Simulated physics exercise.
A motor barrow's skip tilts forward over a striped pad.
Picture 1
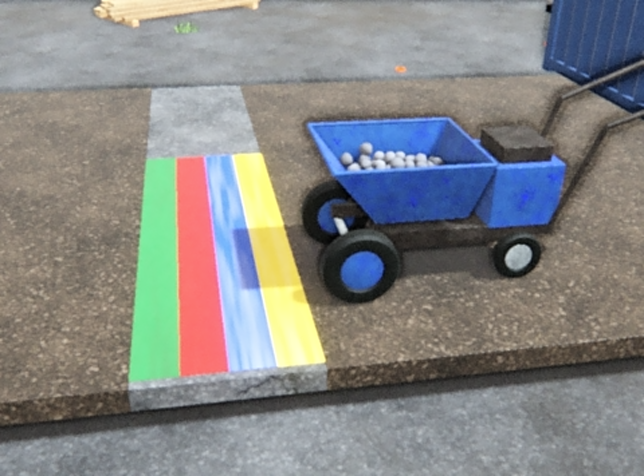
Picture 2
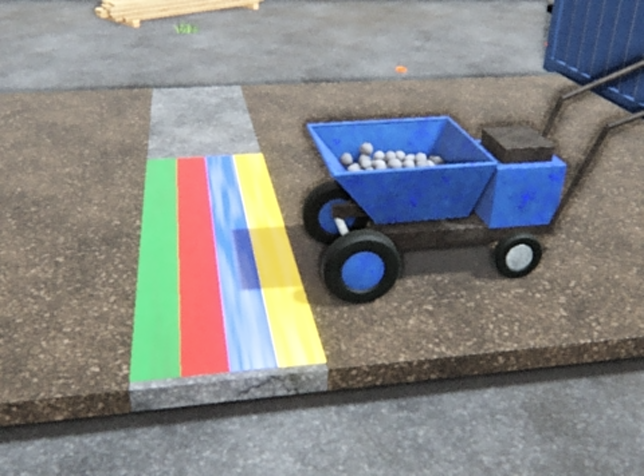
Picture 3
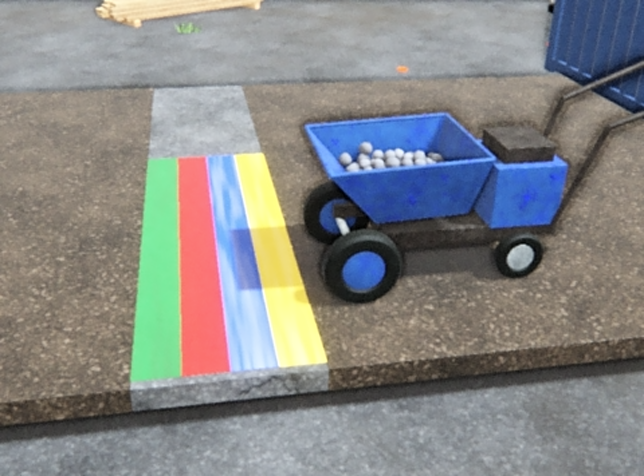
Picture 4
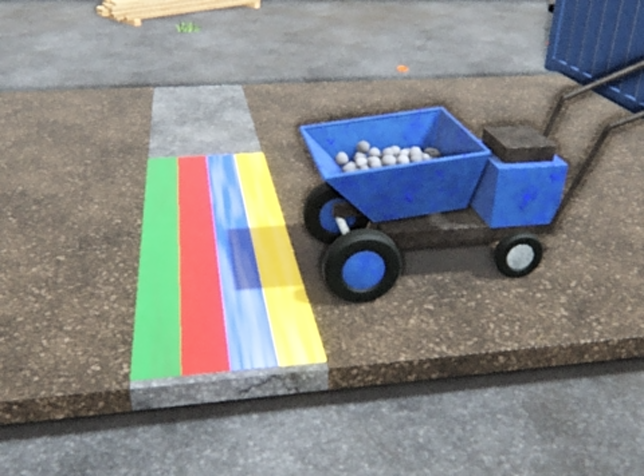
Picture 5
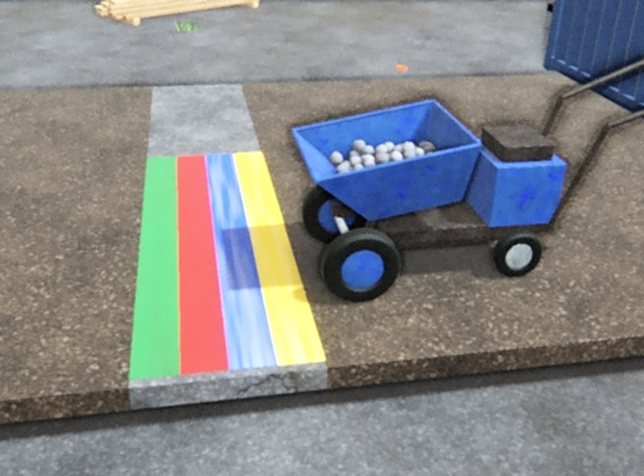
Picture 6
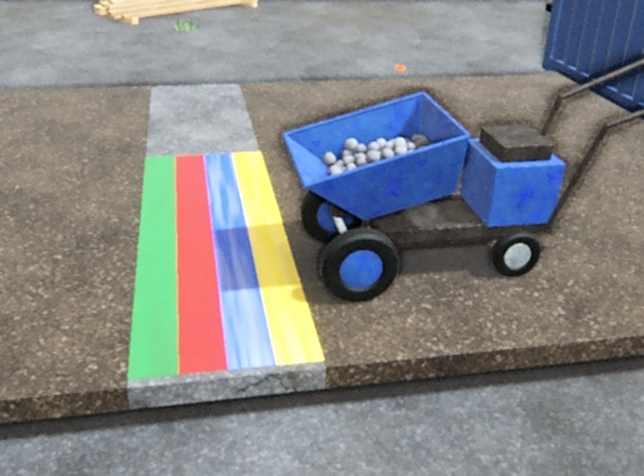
On a brown slab beside a striped pad, a blue motor barrow's skip of round cobbles slowly tilting forward to the left.
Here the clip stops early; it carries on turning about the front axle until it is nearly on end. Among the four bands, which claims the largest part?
The red one claims the largest part.
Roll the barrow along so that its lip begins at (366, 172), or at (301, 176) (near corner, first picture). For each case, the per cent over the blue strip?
In turn 40 and 0 in a hundred.
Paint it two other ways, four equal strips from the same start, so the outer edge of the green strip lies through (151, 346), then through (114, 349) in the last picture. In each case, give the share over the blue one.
Shares in order: Close to 20 %; close to 40 %.
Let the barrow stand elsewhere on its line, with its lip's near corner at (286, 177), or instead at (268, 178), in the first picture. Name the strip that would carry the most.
First: Green. Next: Green.
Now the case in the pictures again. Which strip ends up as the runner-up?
That blue strip.
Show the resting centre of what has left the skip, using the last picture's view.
Close to (200, 273) in the last view.
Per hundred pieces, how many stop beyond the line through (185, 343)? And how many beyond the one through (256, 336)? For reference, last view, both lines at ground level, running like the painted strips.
That's 30 per cent for the first and 90 per cent for the second.
Soon after the last picture, skip tipped steeply; all in the skip.
A little later, skip tipped right over; most in the skip; a small part over the blue strip; a stray few over the red strip.
Later still, skip tipped right over; a small part in the skip; about a quarter over the blue strip; about a third over the red strip; a small part over the green strip; a small part off the paint.
At rest, skip tipped right over; a small part in the skip; none over the yellow strip; about a quarter over the blue strip; about a third over the red strip; a small part over the green strip; a small part off the paint.
